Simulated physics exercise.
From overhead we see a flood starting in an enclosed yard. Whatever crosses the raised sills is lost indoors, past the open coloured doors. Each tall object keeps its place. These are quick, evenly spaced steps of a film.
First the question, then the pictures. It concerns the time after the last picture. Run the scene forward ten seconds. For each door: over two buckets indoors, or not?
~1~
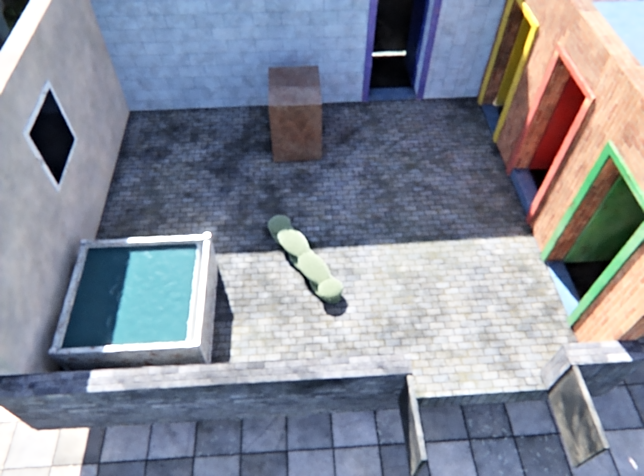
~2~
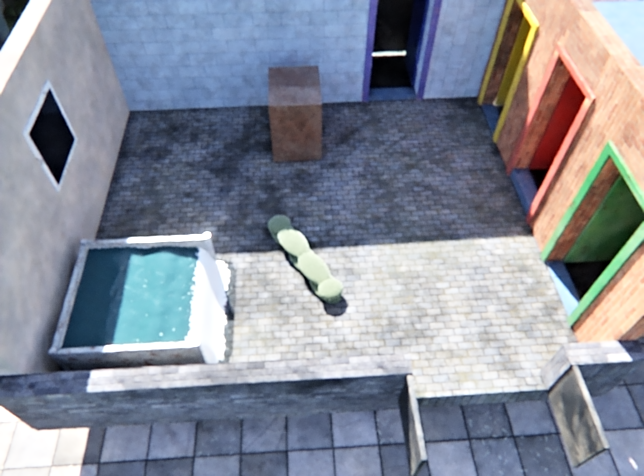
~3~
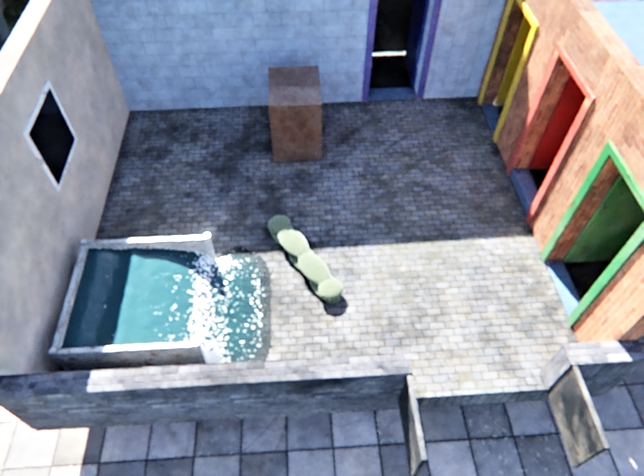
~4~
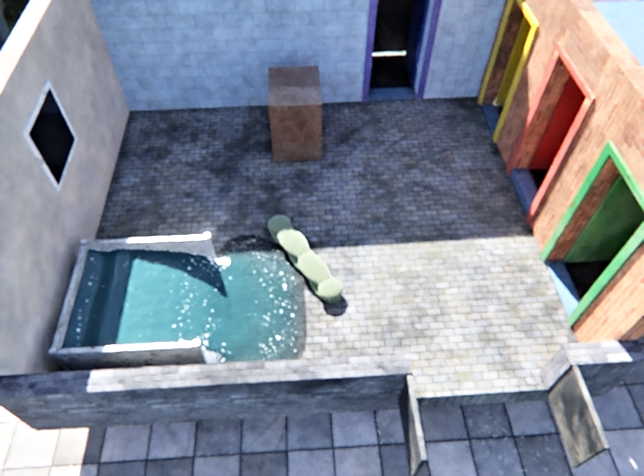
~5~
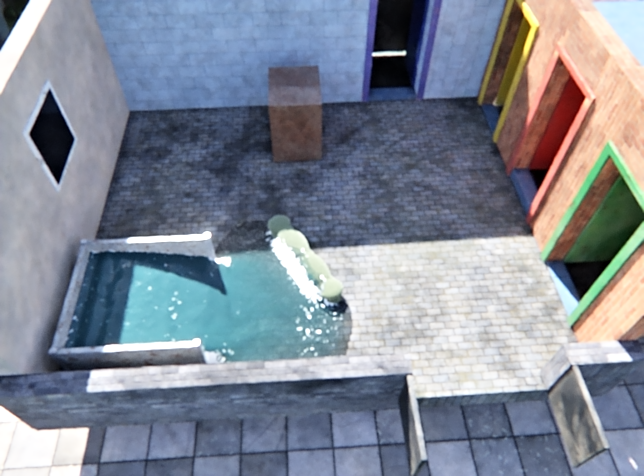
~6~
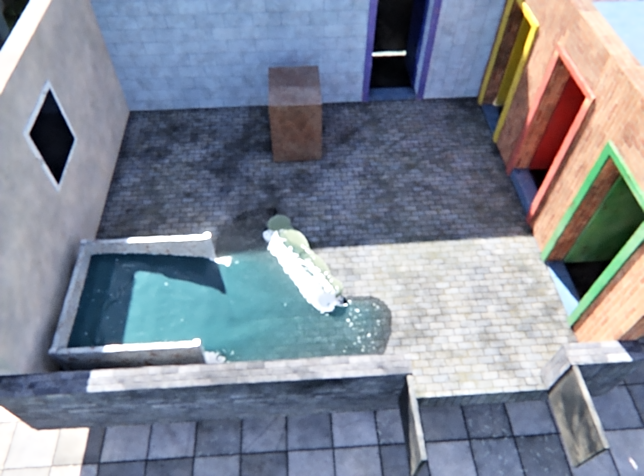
Green door: Above two buckets; yellow door: Two buckets at most; red door: Two buckets at most; blue door: Two buckets at most.
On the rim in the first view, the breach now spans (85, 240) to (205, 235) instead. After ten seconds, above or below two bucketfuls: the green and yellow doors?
Verdict - green door is safe, yellow door breaks the limit.
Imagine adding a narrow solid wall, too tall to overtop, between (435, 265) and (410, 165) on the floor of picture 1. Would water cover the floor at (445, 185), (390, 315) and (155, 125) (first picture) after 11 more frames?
Taking the points in order, they are high and dry, inundated and high and dry.
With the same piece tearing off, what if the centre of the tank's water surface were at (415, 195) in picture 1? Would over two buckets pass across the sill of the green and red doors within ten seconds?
Result - green door: Ends up above, red door: Ends up above.
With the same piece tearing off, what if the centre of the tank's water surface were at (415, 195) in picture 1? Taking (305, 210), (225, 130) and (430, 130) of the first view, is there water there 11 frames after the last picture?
Readings in order: No flood; no flood; flood.
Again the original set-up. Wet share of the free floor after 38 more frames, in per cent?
Share estimate: About 70 per cent.
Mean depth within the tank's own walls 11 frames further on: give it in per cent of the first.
Around 26 percent.
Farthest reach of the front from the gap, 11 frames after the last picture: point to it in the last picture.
My best guess is about (582, 367).
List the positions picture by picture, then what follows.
In the first picture, still water in the water tank at (138, 293).
In the second picture, the front is at (222, 265), out from the gap at (207, 307).
In the third picture, water pours out at (207, 308) and has run to (240, 254).
In the fourth picture, the front is at (286, 258), out from the gap at (207, 308).
In the fifth picture, water pours out at (207, 308) and has run to (345, 327).
In the sixth picture, water pours out at (207, 308) and has run to (382, 329).
A moment on, water covers 25 % of the floor; the green door not reached, the yellow door not reached, the red door not reached, the blue door not reached.
Next, water covers 40 % of the floor; the green door under two buckets in, the yellow door not reached, the red door not reached, the blue door not reached.
Then, water covers 55 % of the floor; the green door over two buckets in, the yellow door not reached, the red door wet at the sill, nothing in, the blue door not reached.
Later, water covers 70 % of the floor; the green door far over two buckets in, the yellow door wet at the sill, nothing in, the red door wet at the sill, nothing in, the blue door wet at the sill, nothing in.
In the end, water covers 90 % of the floor; the green door far over two buckets in, the yellow door under two buckets in, the red door wet at the sill, nothing in, the blue door wet at the sill, nothing in.
